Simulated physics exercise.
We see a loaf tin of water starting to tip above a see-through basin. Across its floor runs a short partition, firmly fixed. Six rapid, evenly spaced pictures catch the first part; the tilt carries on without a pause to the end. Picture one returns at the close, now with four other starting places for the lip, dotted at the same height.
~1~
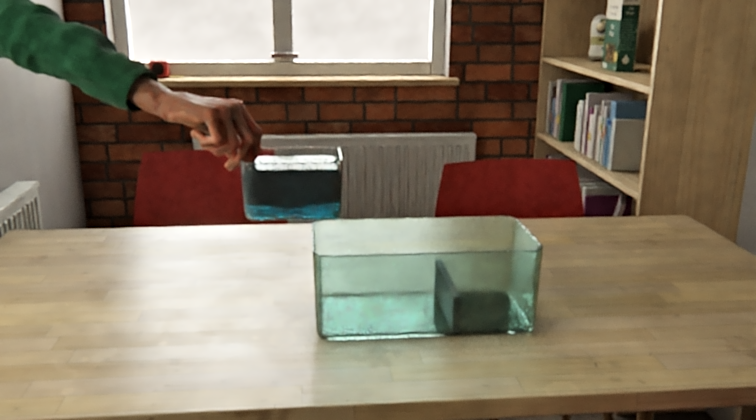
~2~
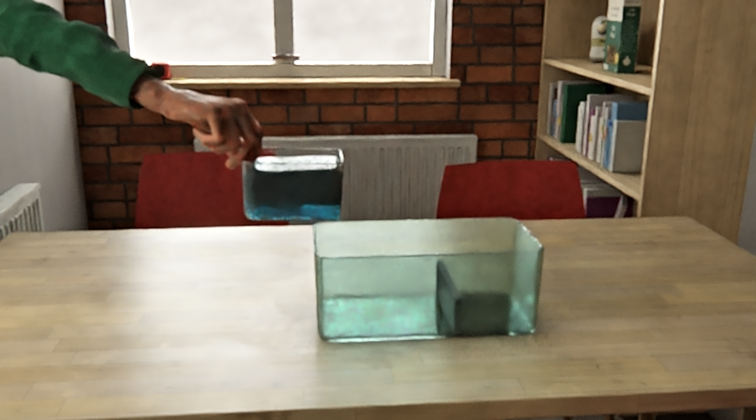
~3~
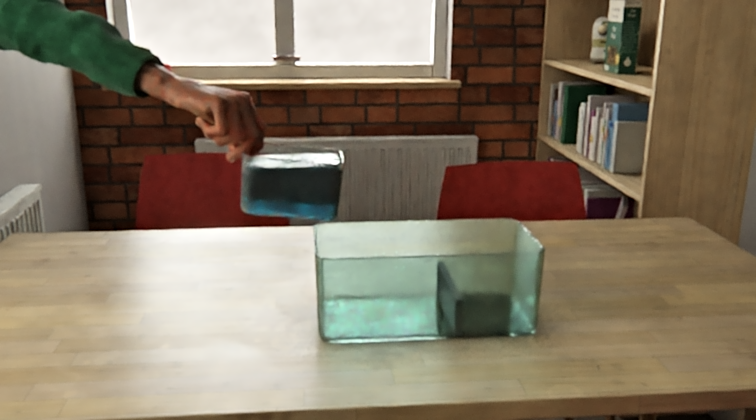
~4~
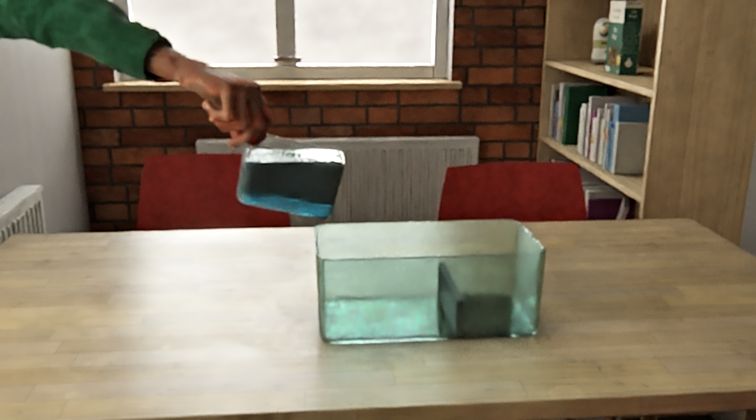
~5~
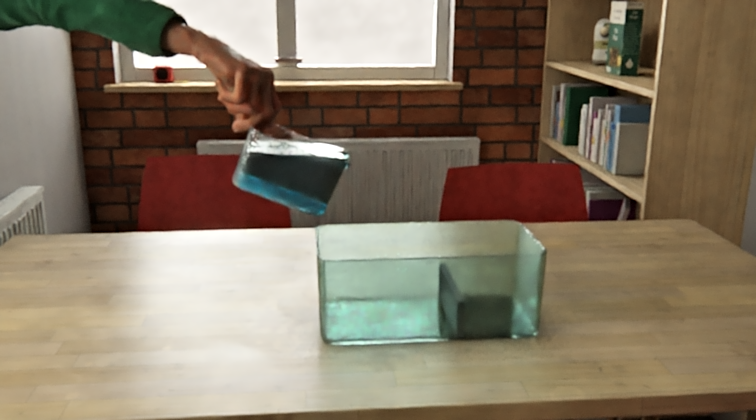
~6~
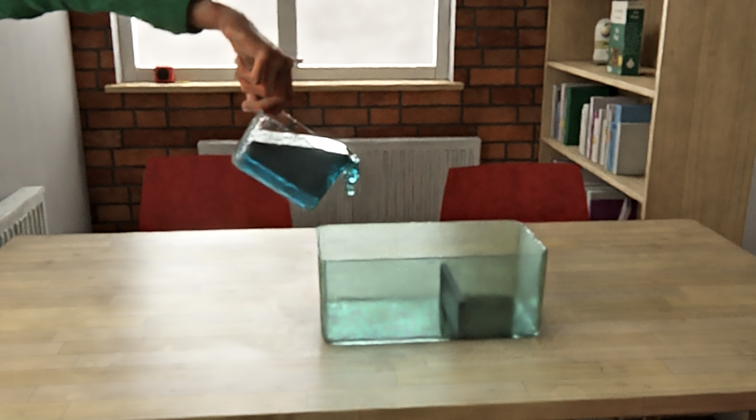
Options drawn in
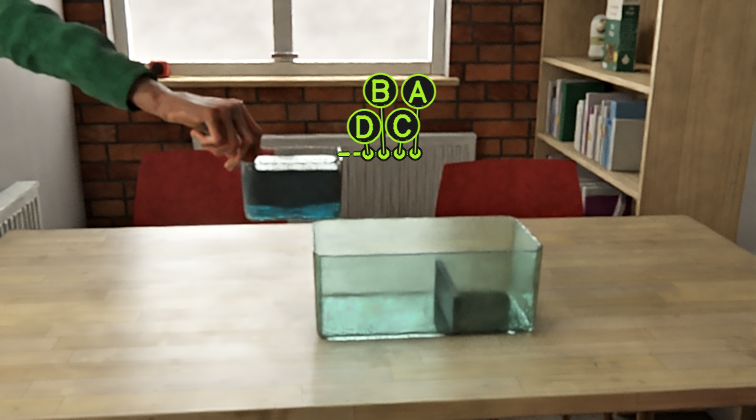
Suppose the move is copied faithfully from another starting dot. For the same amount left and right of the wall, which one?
Spot D does it best.
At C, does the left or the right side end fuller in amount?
The right side.
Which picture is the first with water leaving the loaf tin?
In picture 5.
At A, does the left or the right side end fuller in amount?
The right side.
On the marked copy, A at (415, 153); B at (383, 153); C at (399, 153); D at (367, 153).
For spot A, about 11 % ends left of the wall and 88 % right of it.
For spot B, about 25 % ends left of the wall and 73 % right of it.
For spot C, about 11 % ends left of the wall and 88 % right of it.
For spot D, about 46 % ends left of the wall and 53 % right of it.
